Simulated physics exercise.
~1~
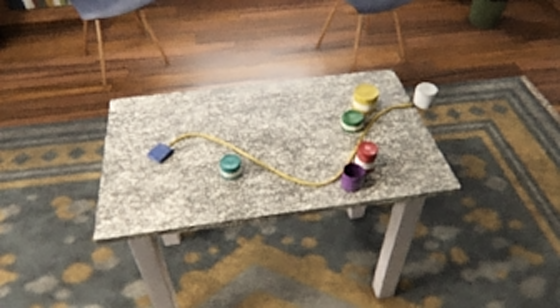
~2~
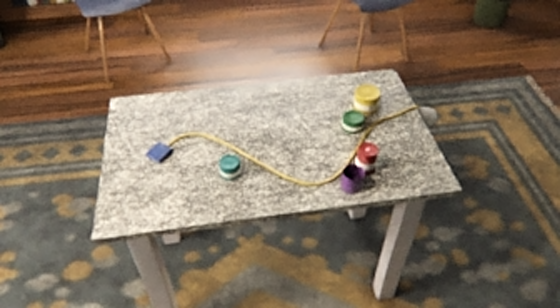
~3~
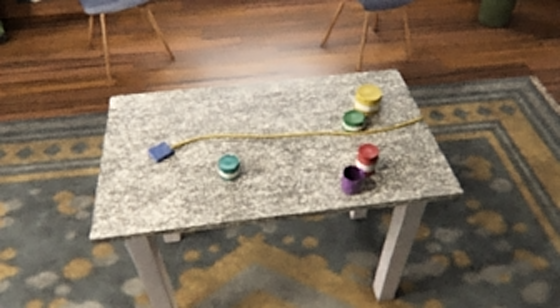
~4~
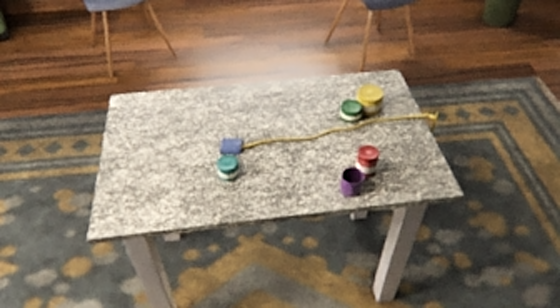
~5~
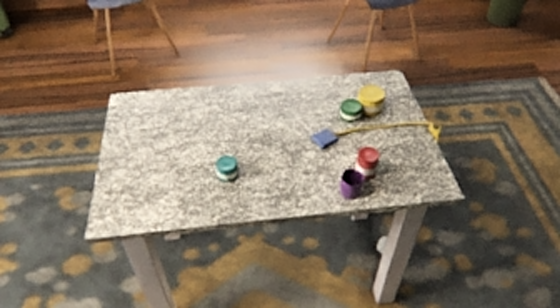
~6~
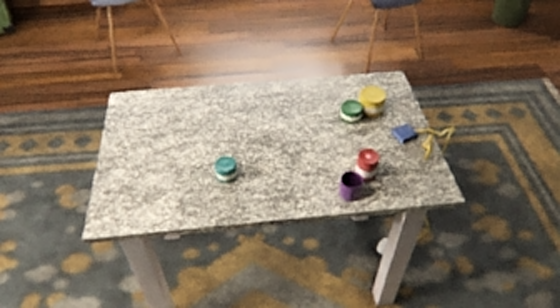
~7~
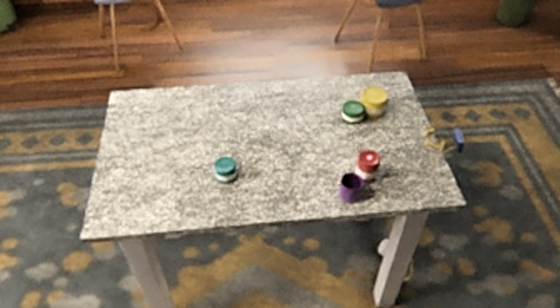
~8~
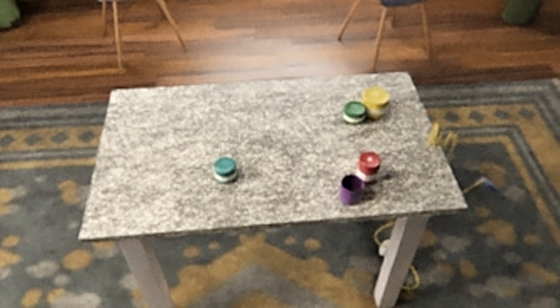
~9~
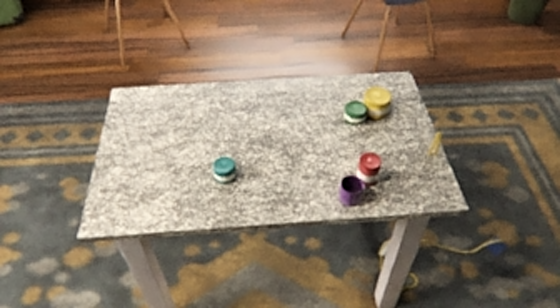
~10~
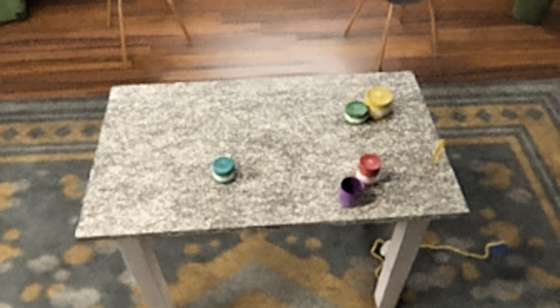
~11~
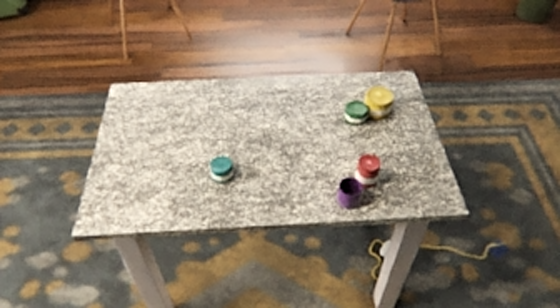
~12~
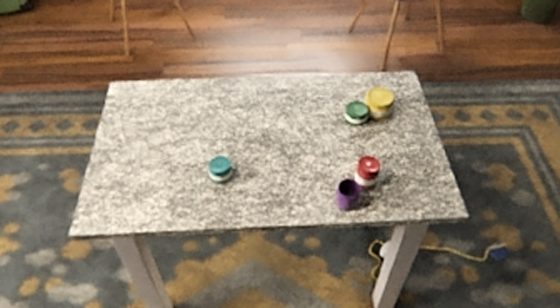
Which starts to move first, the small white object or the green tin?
The small white object starts to move first, dropping at the right edge of the table. The green tin shifts only later, as the cord is drawn across the tabletop.
The video shows a small white object dropping off the right edge of a speckled table, pulling a yellow cord and a flat blue object rightward past several colourful containers. The green tin shifts slightly, and the blue object falls to the rug, where it rests with the cord.
